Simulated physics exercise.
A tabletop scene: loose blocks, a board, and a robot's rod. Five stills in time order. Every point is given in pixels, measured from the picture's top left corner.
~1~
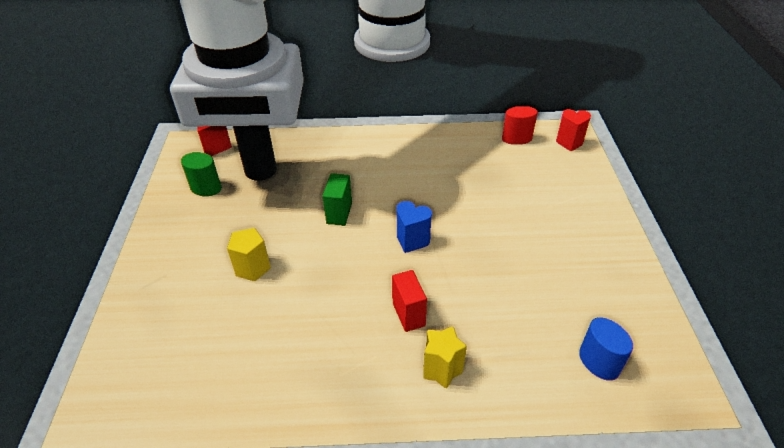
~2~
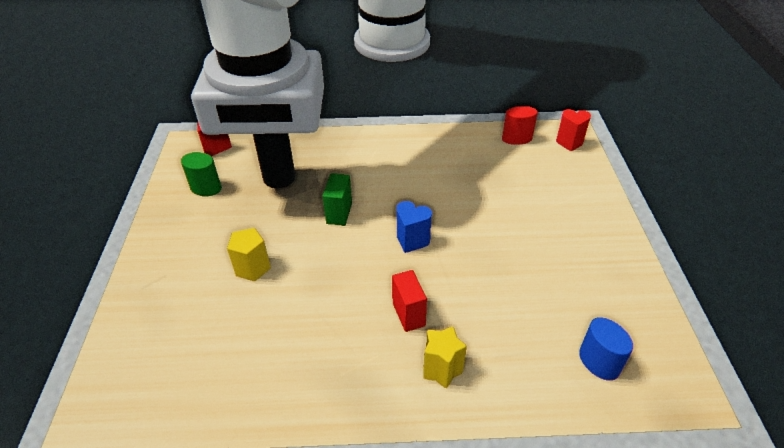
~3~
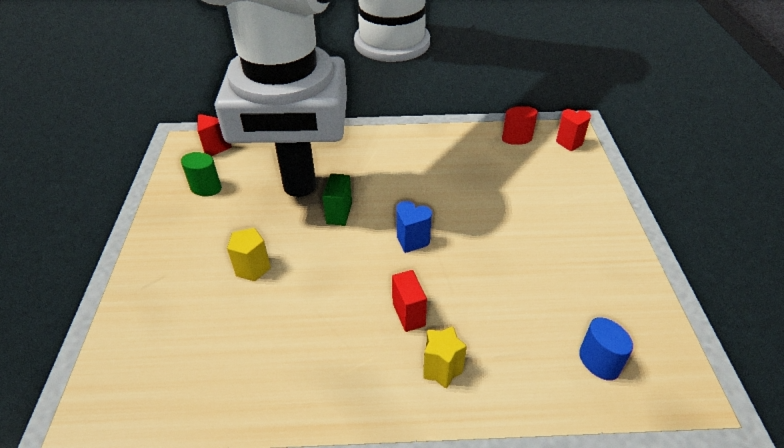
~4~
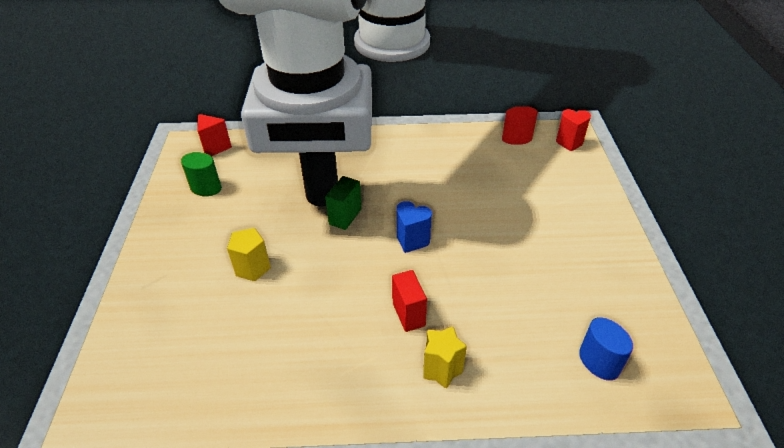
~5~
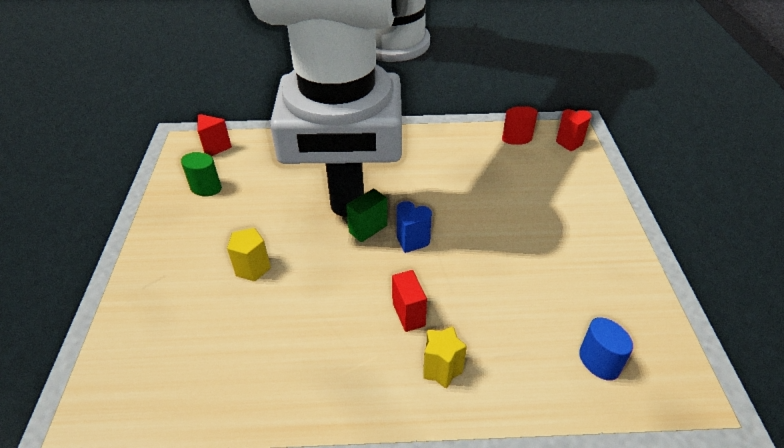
At the start, a robot arm's black rod stands to the left of a green block on a wooden board scattered with red, yellow, green and blue blocks. The rod moves right and slightly toward the viewer, meets the green block, and pushes it, turning, close beside the blue heart.
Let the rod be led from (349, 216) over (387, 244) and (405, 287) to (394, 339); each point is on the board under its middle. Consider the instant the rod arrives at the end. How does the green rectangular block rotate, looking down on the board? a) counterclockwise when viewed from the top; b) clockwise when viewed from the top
The one that fits is a, counterclockwise when viewed from the top.
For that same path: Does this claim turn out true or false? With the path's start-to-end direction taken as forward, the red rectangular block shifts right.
That statement is accurate.
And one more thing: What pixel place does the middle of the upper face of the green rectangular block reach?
The green rectangular block ends near (429, 229).
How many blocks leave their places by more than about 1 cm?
I'd put the number at three or more.
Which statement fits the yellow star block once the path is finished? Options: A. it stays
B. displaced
(A)
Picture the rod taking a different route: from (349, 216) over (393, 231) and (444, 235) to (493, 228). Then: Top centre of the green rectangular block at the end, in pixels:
Around pixel (479, 225).
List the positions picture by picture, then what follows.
In the first frame, rod tip at (261, 171); block tops, green rectangular block at (336, 185); red rectangular block at (409, 286); blue heart-shaped block at (413, 212); yellow star block at (444, 342).
In the second frame, rod at (279, 178); blocks unchanged.
In the third frame, rod at (300, 186); blocks unchanged.
In the fourth frame, rod at (323, 196); green rectangular block at (343, 188).
In the fifth frame, rod at (348, 205); green rectangular block at (367, 200); red rectangular block at (409, 286); blue heart-shaped block at (413, 212); yellow star block at (444, 342).
What follows on the original path. One third of the way, rod at (387, 234); green rectangular block at (418, 222), turned 50° anticlockwise; blue heart-shaped block at (443, 221), turned 15° clockwise.
Two thirds of the way, rod at (405, 277); green rectangular block at (429, 229), turned 65° anticlockwise; red rectangular block at (409, 292); blue heart-shaped block at (453, 224).
At the end, rod at (394, 329); green rectangular block at (429, 229), turned 65° anticlockwise; red rectangular block at (402, 350); blue heart-shaped block at (453, 224); yellow star block in place.
